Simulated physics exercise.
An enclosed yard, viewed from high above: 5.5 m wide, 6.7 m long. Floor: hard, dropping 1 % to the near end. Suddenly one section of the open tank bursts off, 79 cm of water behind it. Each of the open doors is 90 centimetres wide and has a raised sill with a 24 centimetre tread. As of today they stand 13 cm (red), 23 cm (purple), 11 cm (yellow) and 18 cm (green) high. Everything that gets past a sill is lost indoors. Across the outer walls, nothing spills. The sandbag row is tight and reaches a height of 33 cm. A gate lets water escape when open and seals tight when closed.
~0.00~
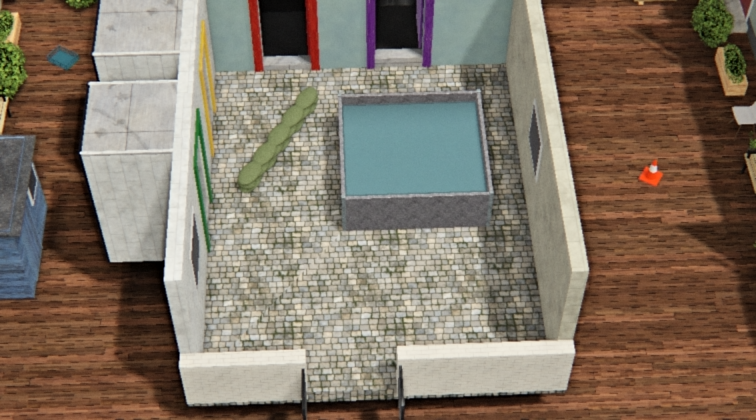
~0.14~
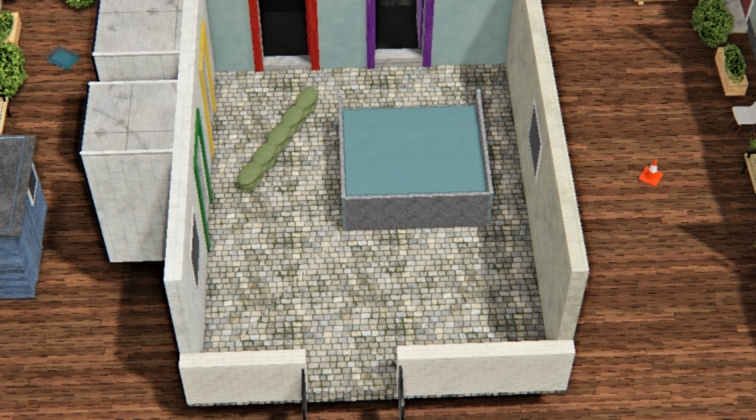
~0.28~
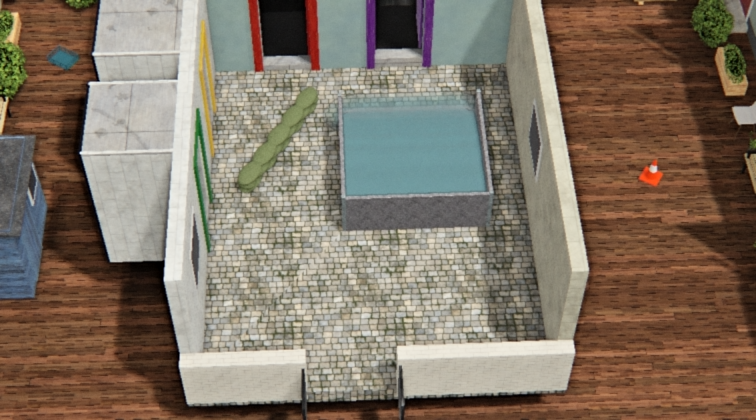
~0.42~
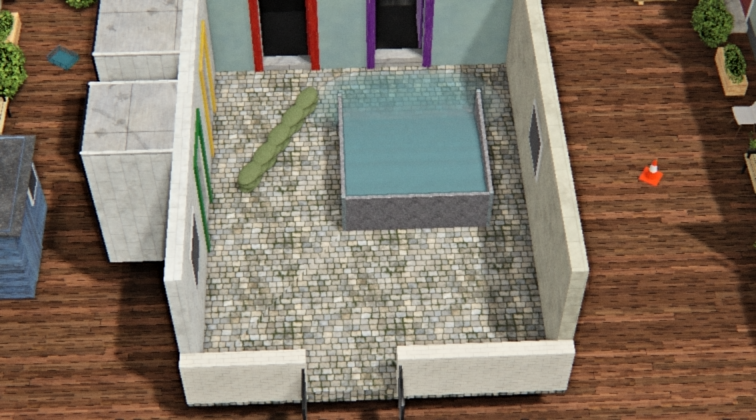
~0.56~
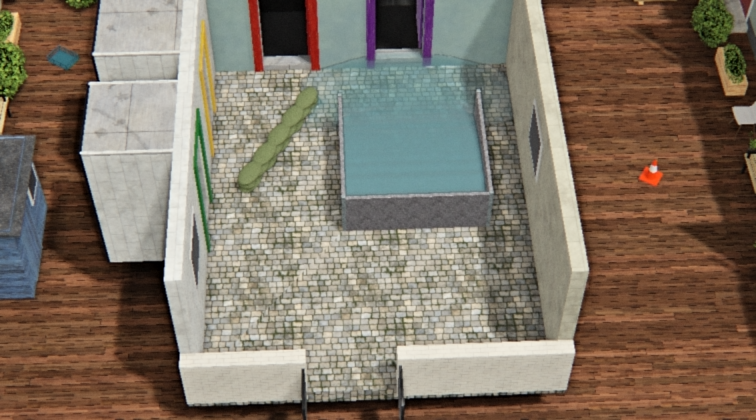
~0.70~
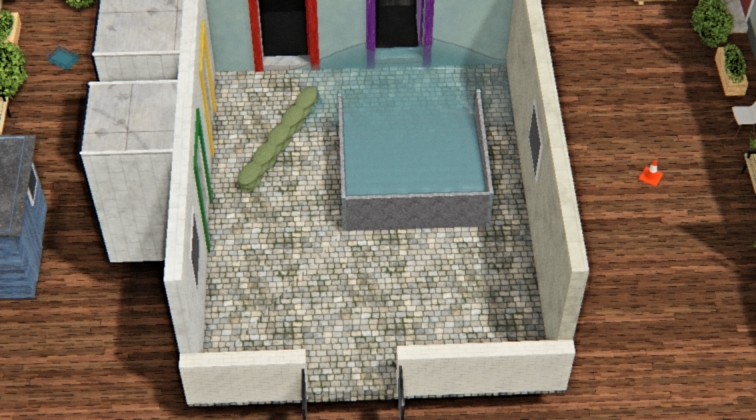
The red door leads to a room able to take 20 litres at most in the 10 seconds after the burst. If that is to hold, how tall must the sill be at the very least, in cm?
Close to 18 cm is just enough.
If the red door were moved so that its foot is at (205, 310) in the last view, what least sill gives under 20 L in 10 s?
Roughly 10.0 cm, give or take.
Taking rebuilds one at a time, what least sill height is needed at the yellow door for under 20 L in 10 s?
Door yellow, min height approx. 15 cm.
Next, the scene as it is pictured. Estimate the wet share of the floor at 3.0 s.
The wet part is about 50 per cent.
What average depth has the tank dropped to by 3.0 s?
On average, around 19 cm.
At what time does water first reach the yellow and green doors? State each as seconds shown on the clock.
Lab note - yellow: 1.8 s; green: 2.6 s.
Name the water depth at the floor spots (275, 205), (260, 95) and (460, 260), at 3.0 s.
About 0, 10 and 0 cm.
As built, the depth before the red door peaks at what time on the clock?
Crest at t of about 2.6 s.
After 1.4 s water covers 25 % of the floor, deepest (62 cm) near (502, 65); 20 cm at the red door, 4 litres in over its 13 cm sill.
After 3.0 s water covers 50 % of the floor, deepest (37 cm) near (235, 72); 20 cm at the red door, 39 litres in over its 13 cm sill.
After 10.0 s water covers 95 % of the floor, deepest (16 cm) near (526, 232); 11 cm at the red door, 57 litres in over its 13 cm sill.
At the red door as built, the water arrived by 0.8 s and peaked near 22 cm at 2.6 s.
With a sill of 14.5 cm, 41 litres would have come in within the 10 s; with 19.5 cm, 13 litres. So under 20 litres takes about 18 cm.
